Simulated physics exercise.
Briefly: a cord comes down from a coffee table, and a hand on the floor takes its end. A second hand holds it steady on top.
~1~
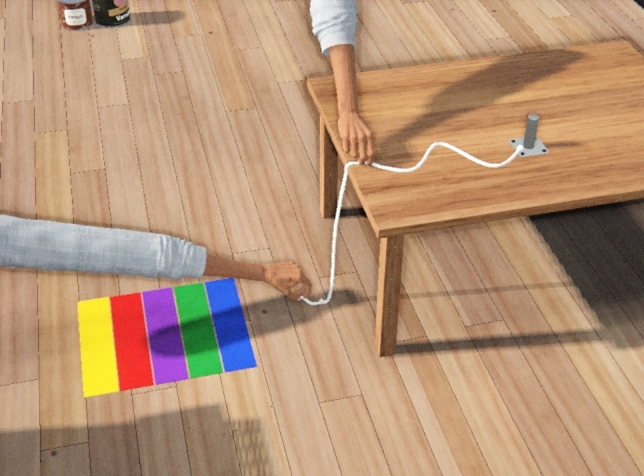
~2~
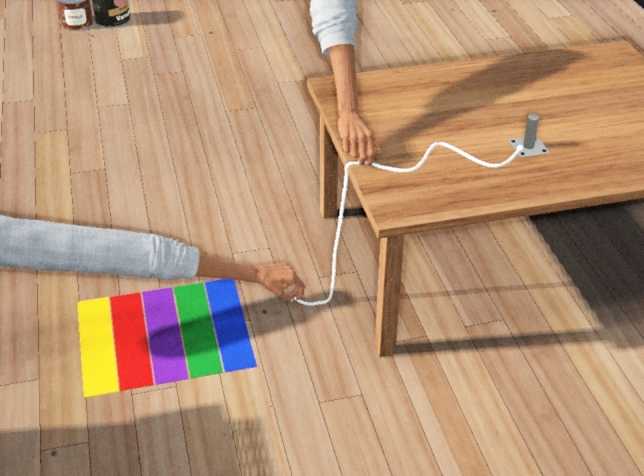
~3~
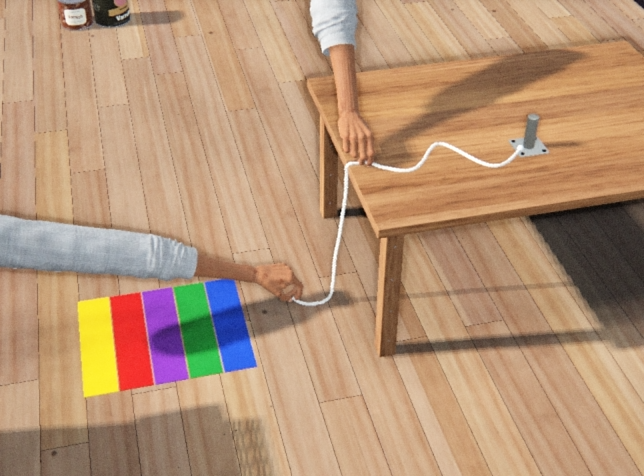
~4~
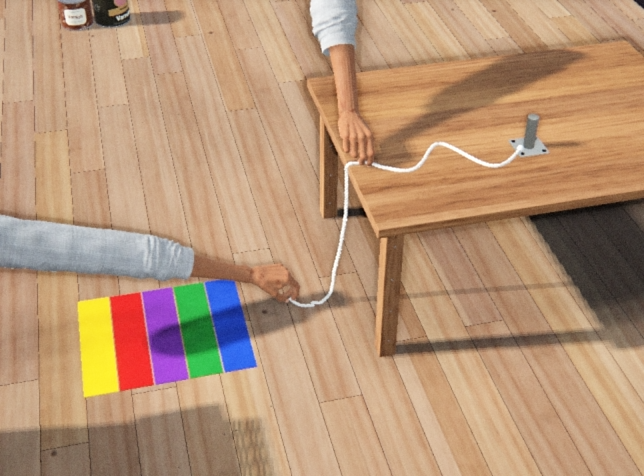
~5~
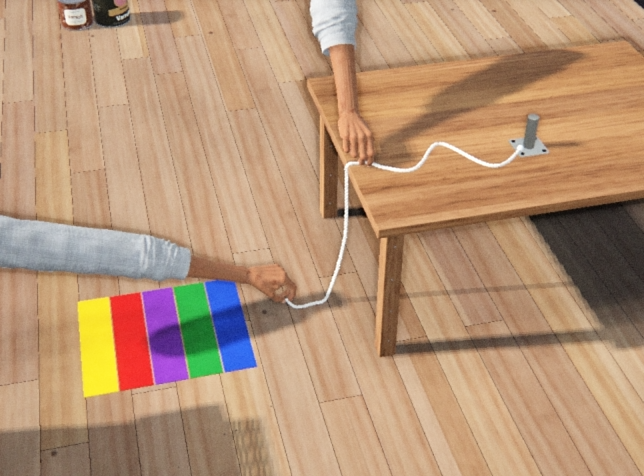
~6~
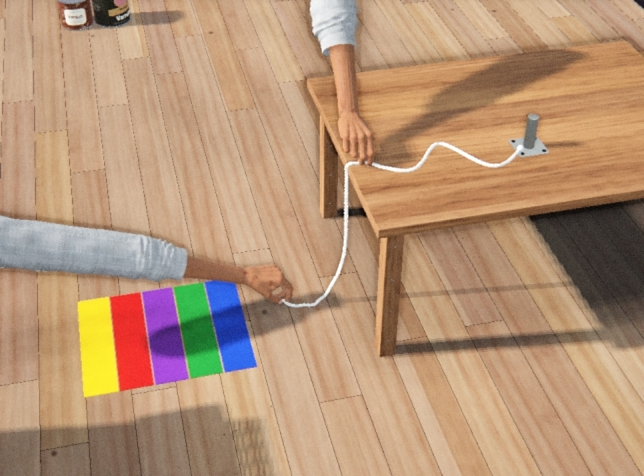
A hand low over the wooden floor, gripping the end of a white cord, shifts slightly to the left beside a mat of coloured stripes, drawing the cord's lower part with it. Throughout, another hand stays at the table's edge, and the wavy stretch across the tabletop to a metal post lies still.
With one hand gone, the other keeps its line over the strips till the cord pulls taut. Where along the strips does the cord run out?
Over the red strip.
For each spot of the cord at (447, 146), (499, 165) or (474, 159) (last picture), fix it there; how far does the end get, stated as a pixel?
Try 1: (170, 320); try 2: (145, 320); try 3: (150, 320).
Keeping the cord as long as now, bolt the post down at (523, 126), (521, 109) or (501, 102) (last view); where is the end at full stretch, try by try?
First (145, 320), then (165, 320), then (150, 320).
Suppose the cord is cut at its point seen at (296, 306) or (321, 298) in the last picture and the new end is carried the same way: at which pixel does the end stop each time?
In order, about (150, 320) and about (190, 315).
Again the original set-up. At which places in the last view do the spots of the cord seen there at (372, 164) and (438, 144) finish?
End points: Roughly (322, 188); roughly (412, 160).
Soon after, end near (178, 317); over purple.
After that, end near (147, 322); over purple.
At the stop, end near (129, 325); over red. It gets as far as the red strip.
